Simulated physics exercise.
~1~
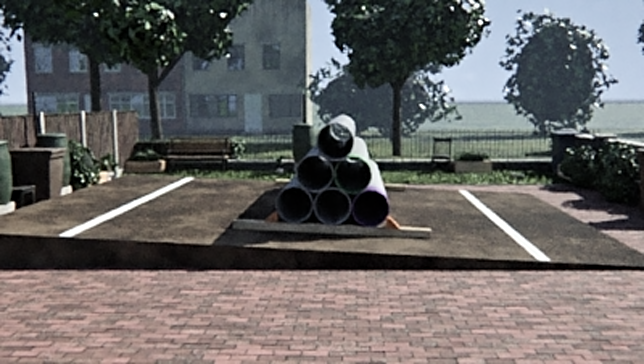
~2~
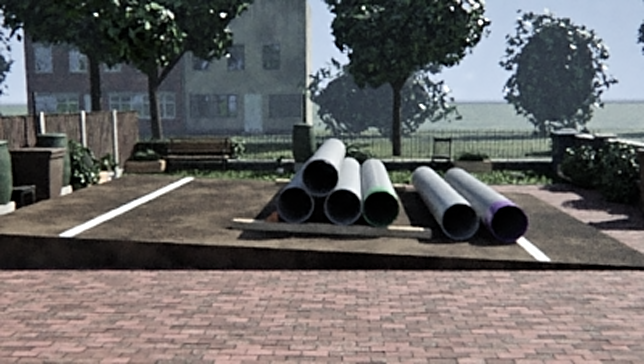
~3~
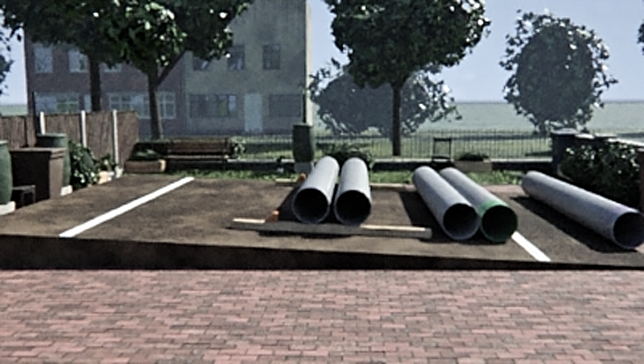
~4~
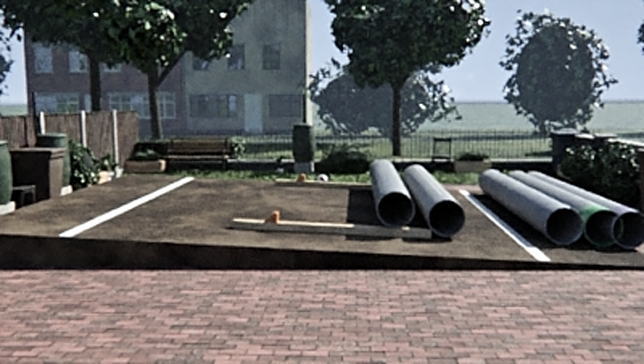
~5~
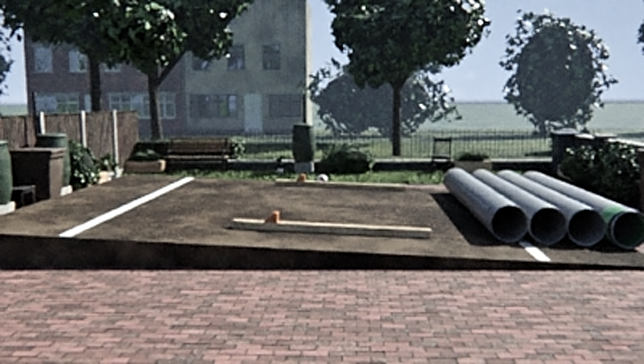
A stack of pipes collapses and rolls right, with several ending beyond the white line.
